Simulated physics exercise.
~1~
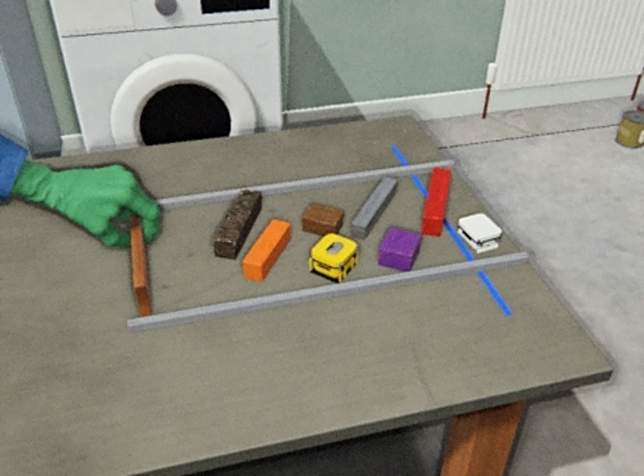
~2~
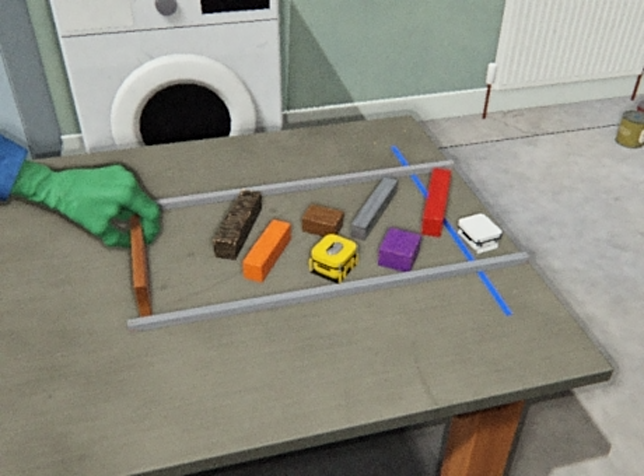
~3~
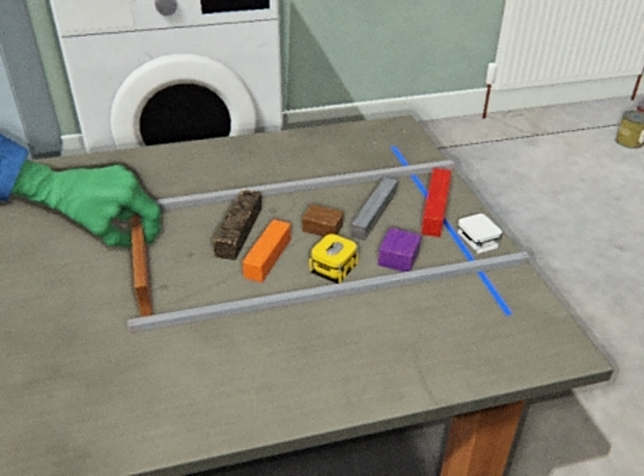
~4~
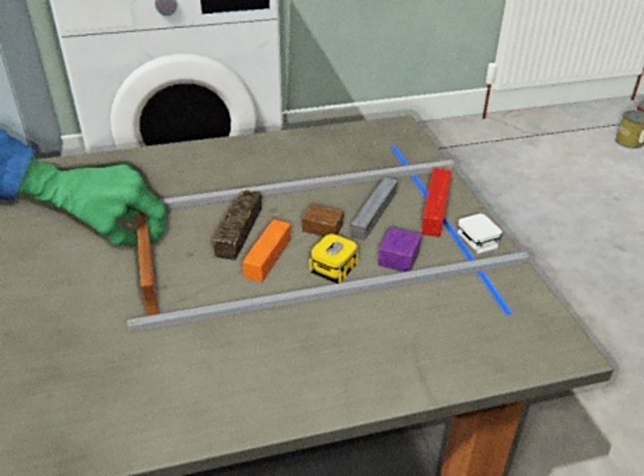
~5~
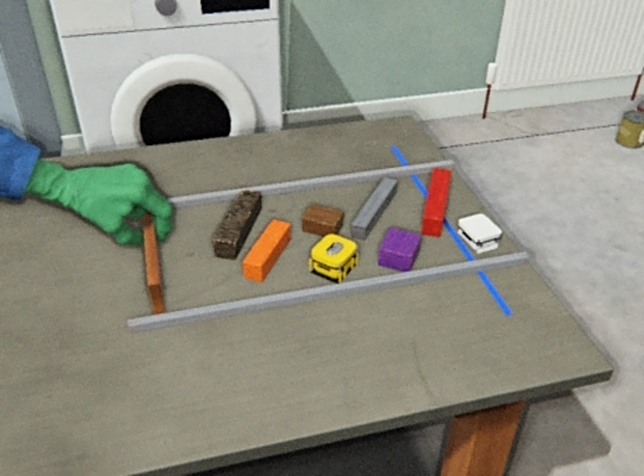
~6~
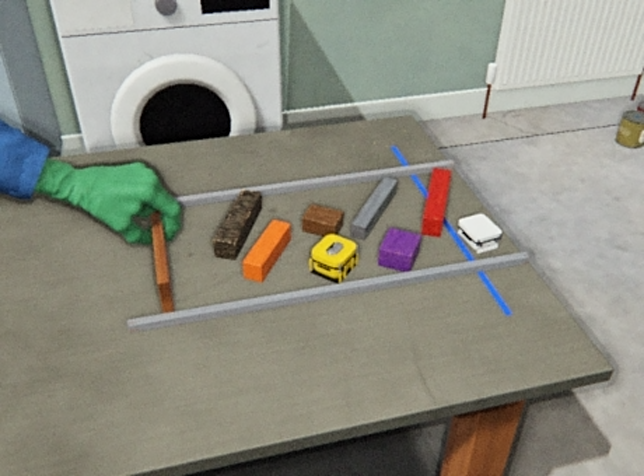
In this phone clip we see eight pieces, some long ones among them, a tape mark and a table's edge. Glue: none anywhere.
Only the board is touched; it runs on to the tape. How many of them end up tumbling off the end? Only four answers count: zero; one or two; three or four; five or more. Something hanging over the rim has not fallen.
Three to four.
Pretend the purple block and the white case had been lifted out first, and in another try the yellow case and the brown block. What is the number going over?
Try one: 2; try two: 2.
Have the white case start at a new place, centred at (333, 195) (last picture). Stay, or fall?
I reckon from there it stays aboard.
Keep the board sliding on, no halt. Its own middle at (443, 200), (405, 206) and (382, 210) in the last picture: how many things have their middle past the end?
First 4, then 1, then 0.
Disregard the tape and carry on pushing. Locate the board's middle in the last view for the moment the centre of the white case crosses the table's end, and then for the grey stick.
The middle is at (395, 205) when it's the white case, and at (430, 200) when it's the grey stick.
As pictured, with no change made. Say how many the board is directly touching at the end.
So the total is 2.
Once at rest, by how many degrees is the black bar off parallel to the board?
Close to 0°.
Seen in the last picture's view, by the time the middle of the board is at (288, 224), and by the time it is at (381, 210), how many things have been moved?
Well, it's 4 at the first one and 8 at the second.
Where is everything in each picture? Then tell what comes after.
In the first frame, white case (479, 233); red bar (437, 201); grey stick (375, 207); board (139, 246); tape (442, 217).
In the second frame, red bar (437, 201); black bar (239, 223).
In the third frame, grey stick (375, 207); purple block (400, 250).
In the fourth frame, white case (479, 234); brown block (323, 222).
In the fifth frame, red bar (437, 201); board (152, 244).
In the sixth frame, white case (479, 234); red bar (437, 201); grey stick (375, 207); board (160, 243); tape (442, 217).
Early on, none off yet; white case at rest near (479, 234); red bar at rest near (437, 201); grey stick at rest near (375, 207).
Finally, the number that fall off is three or four; lost, purple block, grey stick, red bar and white case.
